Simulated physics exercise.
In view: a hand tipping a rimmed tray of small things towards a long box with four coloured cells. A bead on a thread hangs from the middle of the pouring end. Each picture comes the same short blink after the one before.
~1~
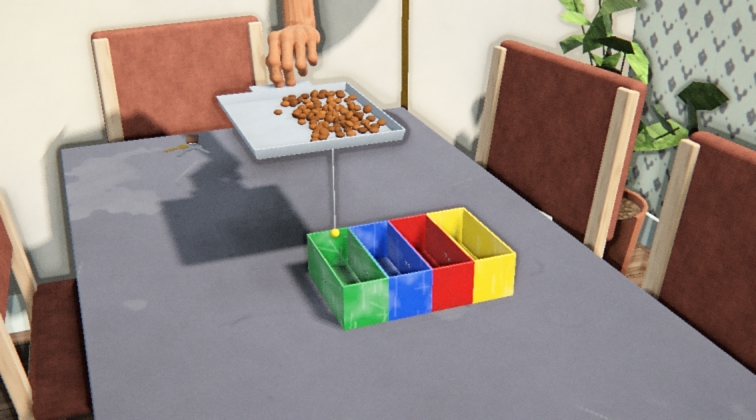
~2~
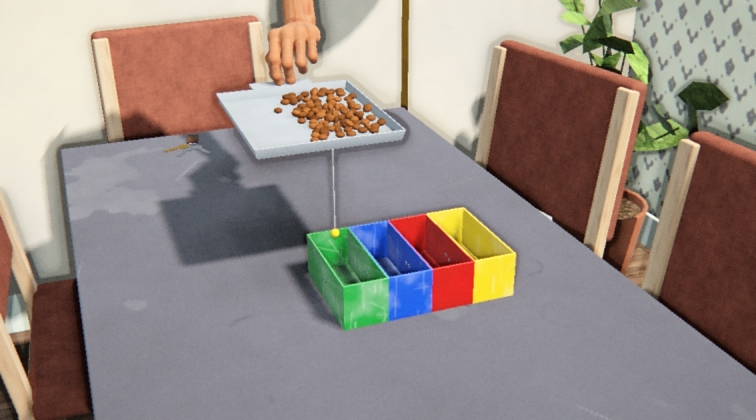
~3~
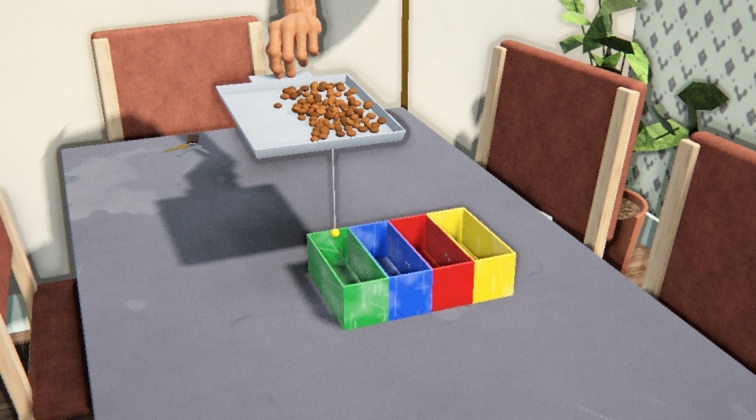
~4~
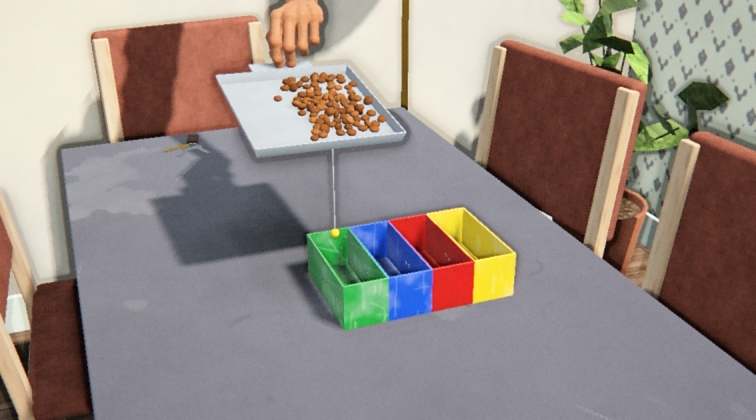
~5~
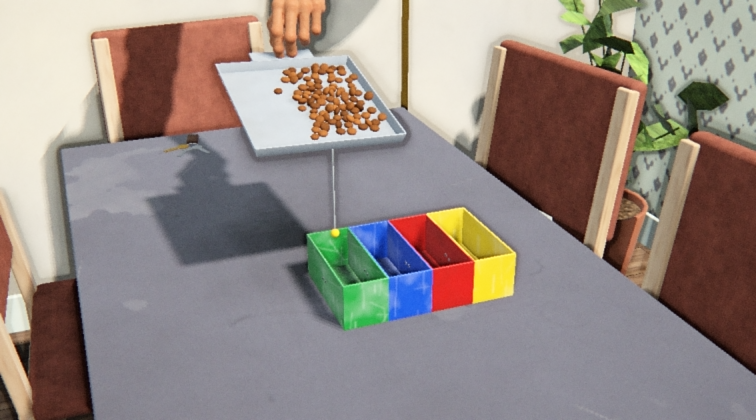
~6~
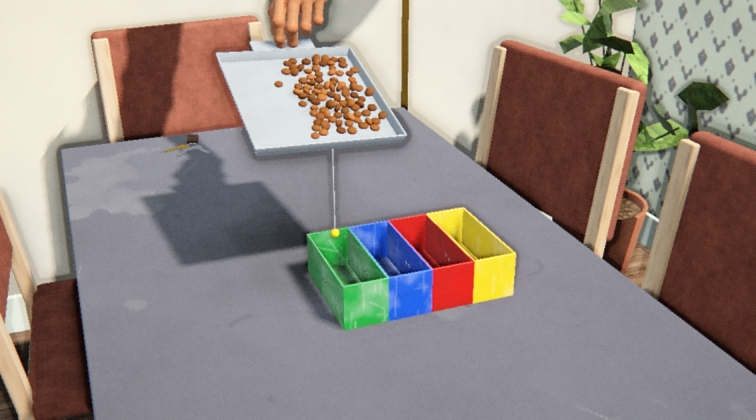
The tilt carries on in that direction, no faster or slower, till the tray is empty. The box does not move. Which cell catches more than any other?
Most goes to the blue cell.
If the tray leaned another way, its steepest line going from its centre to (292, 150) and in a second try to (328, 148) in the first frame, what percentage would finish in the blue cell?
First some 0, then 40 per cent.
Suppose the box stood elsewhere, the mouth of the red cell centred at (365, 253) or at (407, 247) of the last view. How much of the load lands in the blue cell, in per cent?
In turn 10 and 40 in a hundred.
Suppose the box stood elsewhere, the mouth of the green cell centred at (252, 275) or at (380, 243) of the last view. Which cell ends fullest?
One: Yellow. Two: That green cell.
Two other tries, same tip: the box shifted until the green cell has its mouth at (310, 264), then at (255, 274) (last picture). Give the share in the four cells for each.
Near 100 % and 80 %.
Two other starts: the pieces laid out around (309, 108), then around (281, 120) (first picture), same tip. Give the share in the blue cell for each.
Roughly 40 per cent, and 30 per cent.
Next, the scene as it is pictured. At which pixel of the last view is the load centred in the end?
Around (392, 289).
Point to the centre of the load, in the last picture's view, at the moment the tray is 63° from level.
Around (371, 135).
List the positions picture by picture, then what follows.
The first frame shows corners of the pouring end at (257, 148) and (402, 129), level; middle of the load at (330, 114), bits of dog kibble; bead on its thread at (335, 233); green cell at (366, 300); blue cell at (410, 291); red cell at (453, 282); yellow cell at (494, 274).
The second frame shows corners of the pouring end at (257, 148) and (402, 129), level; middle of the load at (330, 113).
The third frame shows corners of the pouring end at (257, 148) and (402, 130), tipped barely, lowest at the right corner; middle of the load at (330, 110).
The fourth frame shows corners of the pouring end at (258, 147) and (402, 131), tipped a little, lowest at the right corner; middle of the load at (330, 104).
The fifth frame shows corners of the pouring end at (258, 147) and (403, 132), tipped a little, lowest at the right corner; middle of the load at (331, 99).
The sixth frame shows corners of the pouring end at (258, 147) and (403, 133), tipped clearly, lowest at the right corner; middle of the load at (331, 94); green cell at (366, 300); blue cell at (410, 291); red cell at (453, 282); yellow cell at (494, 274).
Soon after the last picture, tray tipped steeply; most on the tray; a stray few in the blue cell; about a quarter falling or outside the box.
A little later, tray tipped past a quarter turn; a stray few on the tray; about half in the blue cell; about a quarter in the green cell; about a quarter in the red cell; a stray few in the yellow cell; a small part falling or outside the box.
Later still, tray tipped past a quarter turn; about half in the blue cell; about a quarter in the green cell; about a quarter in the red cell; a stray few in the yellow cell; a stray few falling or outside the box.
At rest, tray tipped past a quarter turn; about half in the blue cell; about a quarter in the green cell; about a quarter in the red cell; a stray few in the yellow cell; a stray few outside the box.
